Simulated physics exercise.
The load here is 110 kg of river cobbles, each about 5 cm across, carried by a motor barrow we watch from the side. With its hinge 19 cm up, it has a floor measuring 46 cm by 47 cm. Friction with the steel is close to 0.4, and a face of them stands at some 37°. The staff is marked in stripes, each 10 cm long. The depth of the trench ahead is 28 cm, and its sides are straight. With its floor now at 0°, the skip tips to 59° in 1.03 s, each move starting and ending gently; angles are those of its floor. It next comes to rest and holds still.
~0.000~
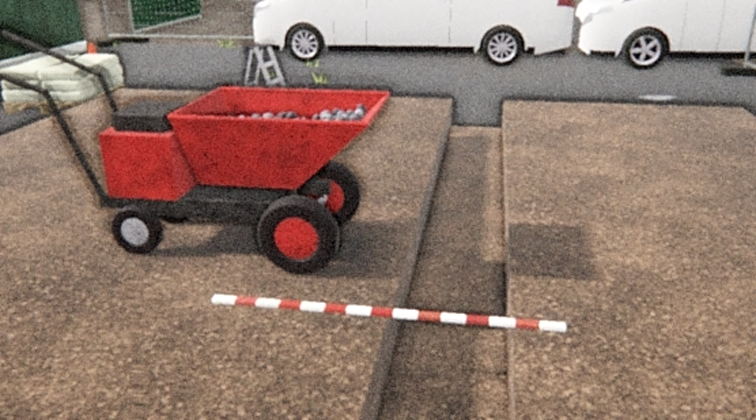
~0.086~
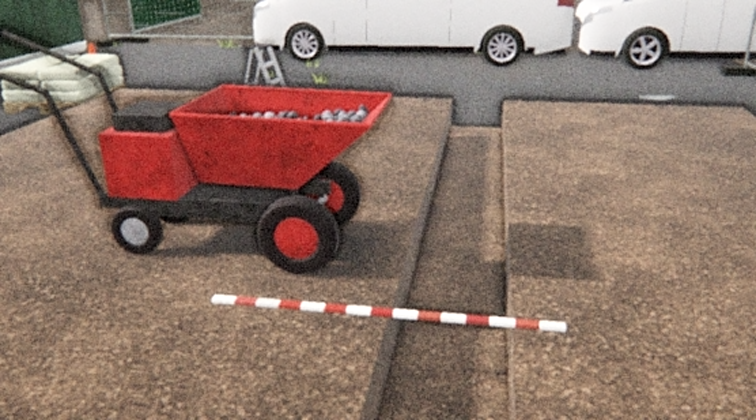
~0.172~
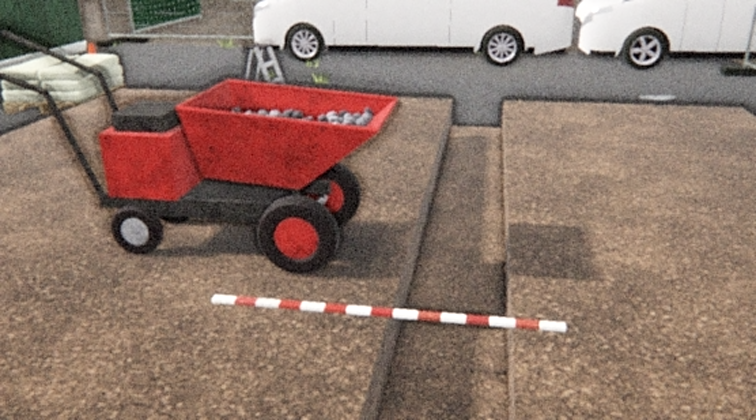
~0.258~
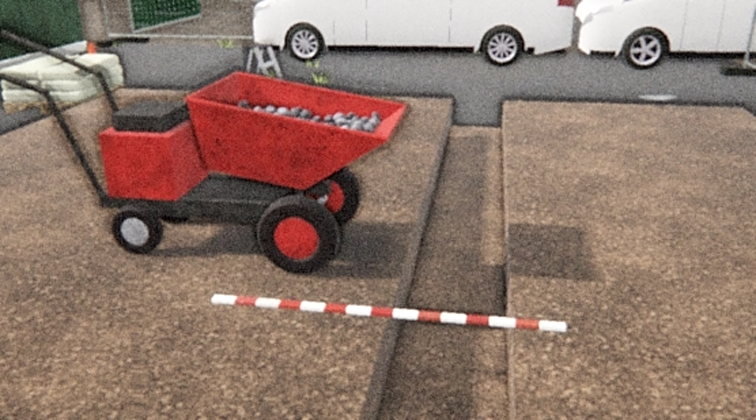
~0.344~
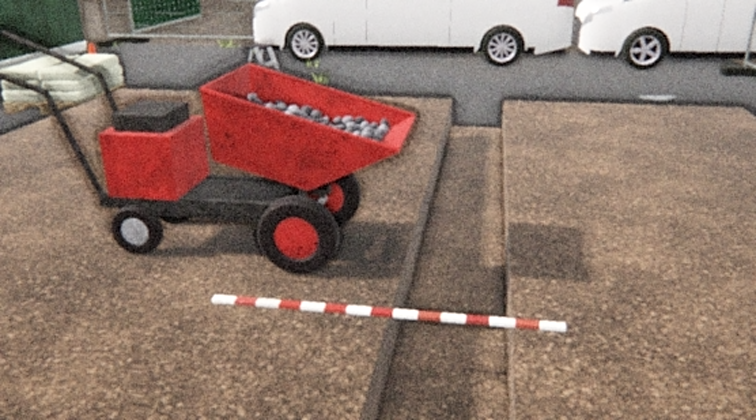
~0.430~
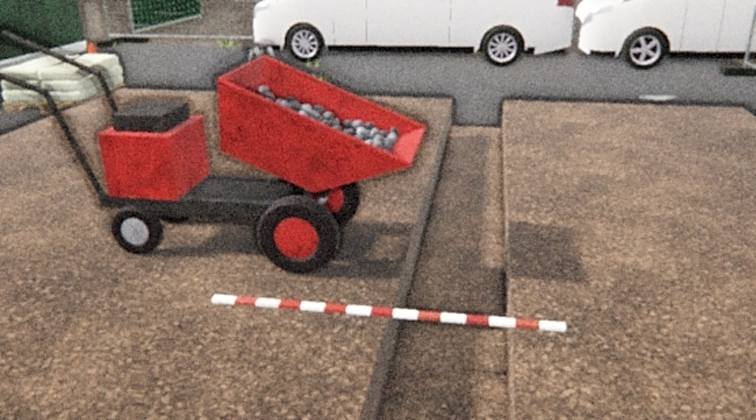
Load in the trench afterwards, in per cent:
98 %.
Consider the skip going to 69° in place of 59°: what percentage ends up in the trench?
It would be near 100 per cent.
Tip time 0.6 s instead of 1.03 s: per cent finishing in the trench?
Then roughly 90 percent.
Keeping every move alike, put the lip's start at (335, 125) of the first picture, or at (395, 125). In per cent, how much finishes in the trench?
Near 100 and near 80 percent.
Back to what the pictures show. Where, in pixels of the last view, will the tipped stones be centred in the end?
Roughly (473, 296), I'd say.
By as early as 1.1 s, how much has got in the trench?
I'd put it near 10 per cent.
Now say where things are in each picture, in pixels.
In the first picture, lip at (367, 125), floor tilted 0°, highest stones at (350, 117).
In the second picture, lip at (370, 126), floor tilted 1°, highest stones at (332, 118); the stones move at 0.2 m/s on average.
In the third picture, the skip is at 4°, its lip at (377, 131); the top of the load is at (293, 118); the stones move at 0.4 m/s on average.
In the fourth picture, lip at (387, 139), floor tilted 9°, highest stones at (260, 115); the stones move at 0.5 m/s on average.
In the fifth picture, the skip is at 15°, its lip at (399, 151); the top of the load is at (256, 106); the stones move at 0.6 m/s on average.
In the sixth picture, the skip is at 22°, its lip at (410, 165); the top of the load is at (261, 99); the stones move at 0.7 m/s on average.
After 0.8 s the floor is at 50°; 100 % in the skip; the foremost stones are at (417, 200).
After 1.1 s the floor is at 59°; 92 % in the skip, 8 % in the trench; the foremost stones are at (478, 267).
After 1.5 s the floor is at 59°; 52 % in the skip, 46 % in the trench, 1 % past the trench; the foremost stones are at (541, 261).
After 3.4 s the floor is at 59°; 0 % in the skip, 98 % in the trench, 2 % past the trench; the foremost stones are at (581, 273).
